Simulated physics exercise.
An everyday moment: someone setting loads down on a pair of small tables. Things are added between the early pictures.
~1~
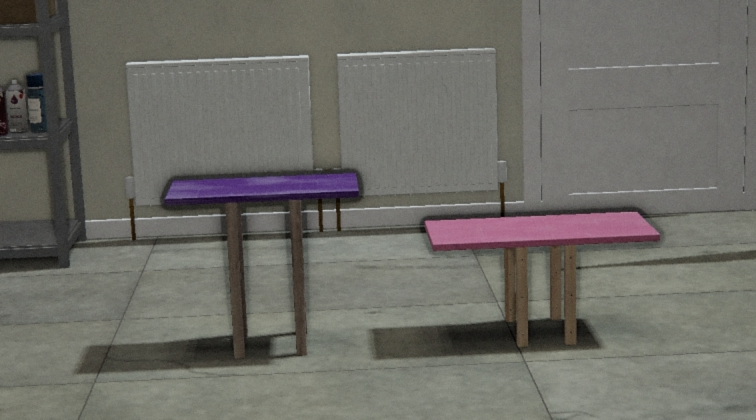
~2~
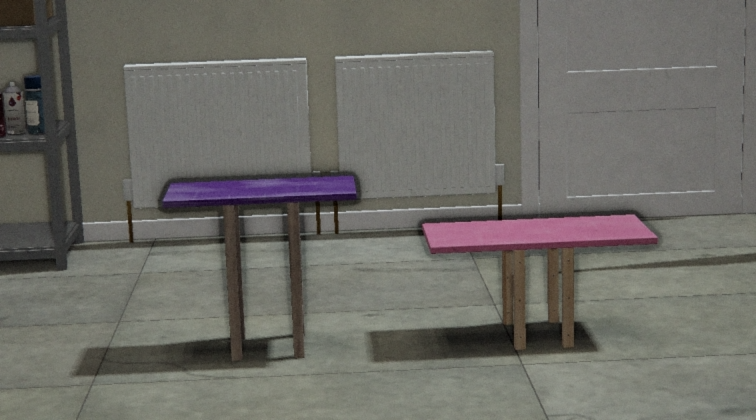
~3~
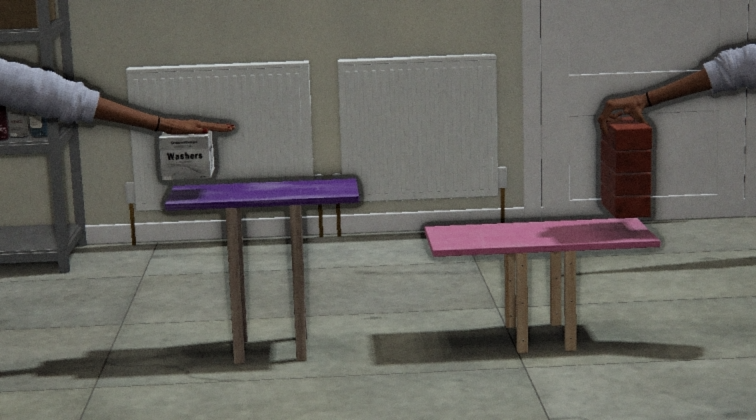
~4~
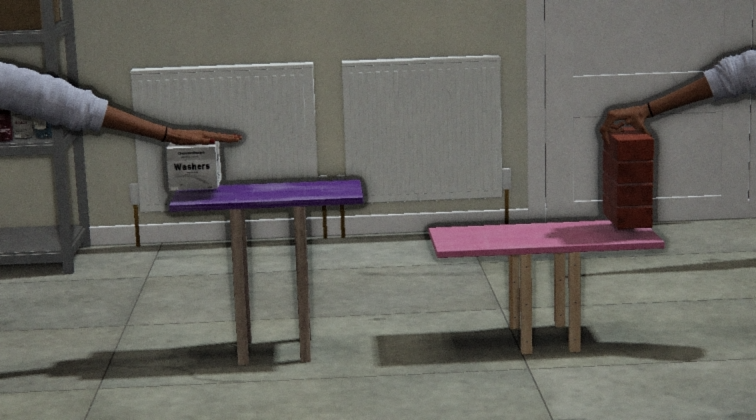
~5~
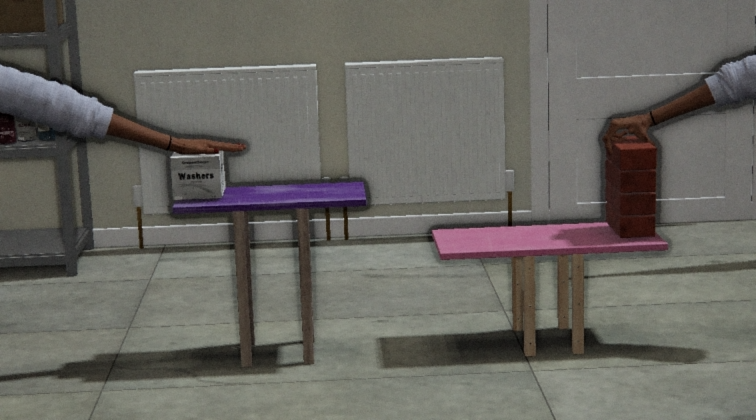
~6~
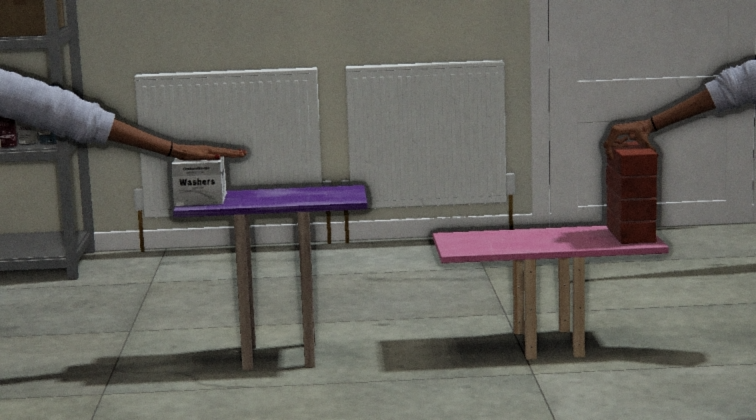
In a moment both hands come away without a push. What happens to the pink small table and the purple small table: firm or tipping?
In the end the pink small table goes over; the purple small table keeps steady.
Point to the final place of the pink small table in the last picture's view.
Roughly at (644, 256).
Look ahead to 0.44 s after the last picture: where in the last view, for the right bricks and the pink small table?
The right bricks at (686, 223), the pink small table at (590, 238).
Then, 0.44 s on from there, pink small table turned 23° from its first pose near (590, 238); purple small table at rest near (272, 201).
Then, 0.60 s on from there, pink small table turned 52° from its first pose near (641, 255); purple small table at rest near (272, 201).
In the end, the pink small table overbalances, near (644, 256); the purple small table holds firm, near (272, 201).
